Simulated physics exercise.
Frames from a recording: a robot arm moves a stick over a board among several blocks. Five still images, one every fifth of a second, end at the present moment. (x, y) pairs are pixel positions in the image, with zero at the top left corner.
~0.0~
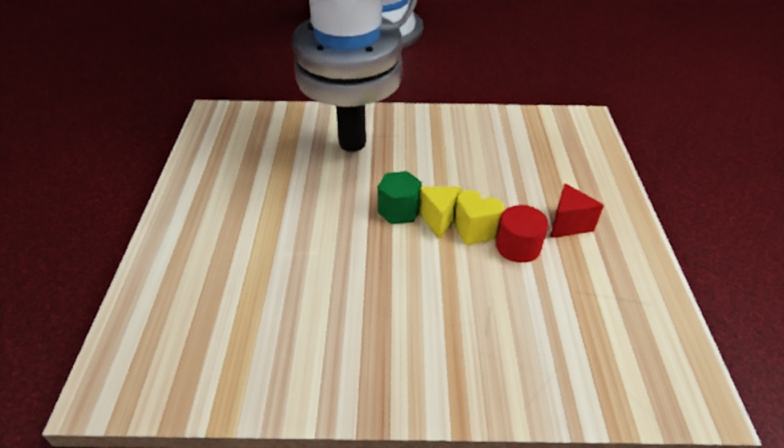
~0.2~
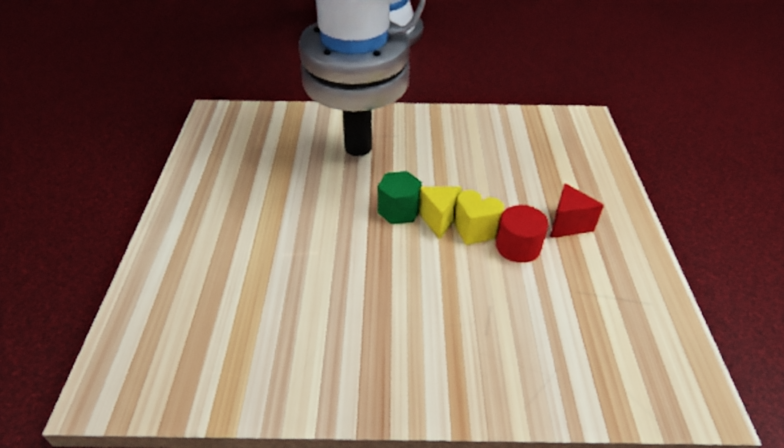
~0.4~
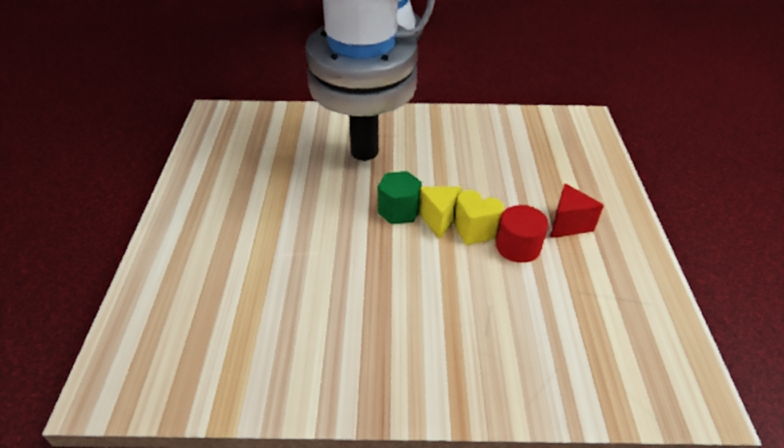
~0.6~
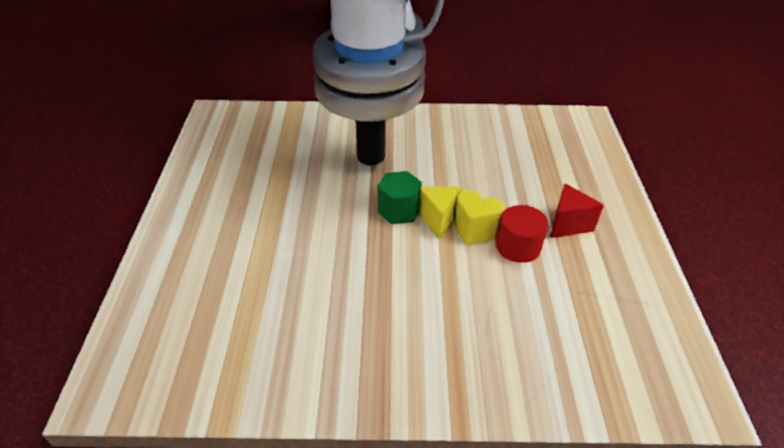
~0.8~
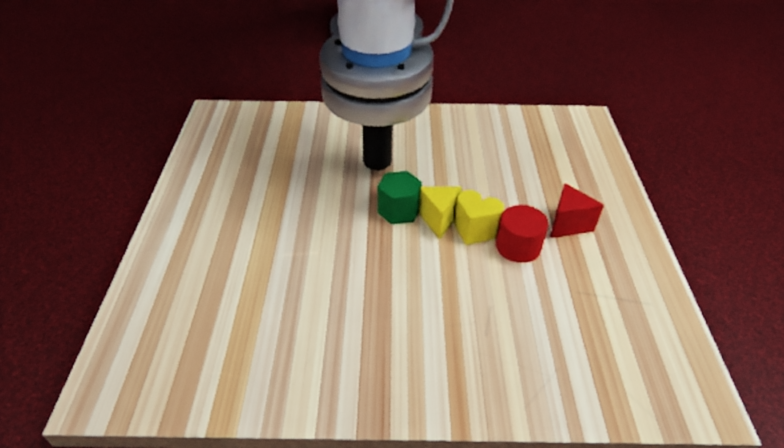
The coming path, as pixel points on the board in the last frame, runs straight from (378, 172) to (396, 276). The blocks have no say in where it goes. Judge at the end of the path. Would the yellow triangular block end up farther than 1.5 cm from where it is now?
Final answer: Yes.
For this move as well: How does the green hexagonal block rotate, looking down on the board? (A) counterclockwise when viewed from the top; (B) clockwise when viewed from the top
My pick is A.
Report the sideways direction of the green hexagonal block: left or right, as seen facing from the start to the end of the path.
Goes left.
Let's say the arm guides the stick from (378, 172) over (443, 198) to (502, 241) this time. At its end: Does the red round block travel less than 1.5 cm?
Final answer: No.
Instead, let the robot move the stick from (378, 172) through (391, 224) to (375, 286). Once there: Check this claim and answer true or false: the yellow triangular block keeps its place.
False - the claim does not hold.
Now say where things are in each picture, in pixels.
Tip of the stick at (352, 144), middles of tops, green hexagonal block at (400, 183), yellow triangular block at (442, 195), yellow heart block at (479, 203), red round block at (525, 220), in the first picture.
Stick at (359, 149), nothing pushed, in the second picture.
Stick at (365, 153), nothing pushed, in the third picture.
Stick at (371, 158), nothing pushed, in the fourth picture.
Stick at (378, 162), green hexagonal block at (400, 183), yellow triangular block at (442, 195), yellow heart block at (479, 203), red round block at (525, 220), in the fifth picture.
The first path, step by step. One third of the way, stick at (383, 193); green hexagonal block at (404, 197), turned 15° anticlockwise; yellow triangular block at (449, 197), turned 30° anticlockwise.
Two thirds of the way, stick at (390, 228); green hexagonal block at (422, 228), turned 50° anticlockwise; yellow triangular block at (456, 207), turned 60° anticlockwise; yellow heart block at (488, 203), turned 15° anticlockwise; red round block at (529, 220).
At the end, stick at (397, 266); green hexagonal block at (437, 243), turned 85° anticlockwise; yellow triangular block at (456, 207), turned 60° anticlockwise; yellow heart block at (488, 203), turned 15° anticlockwise; red round block at (529, 220).
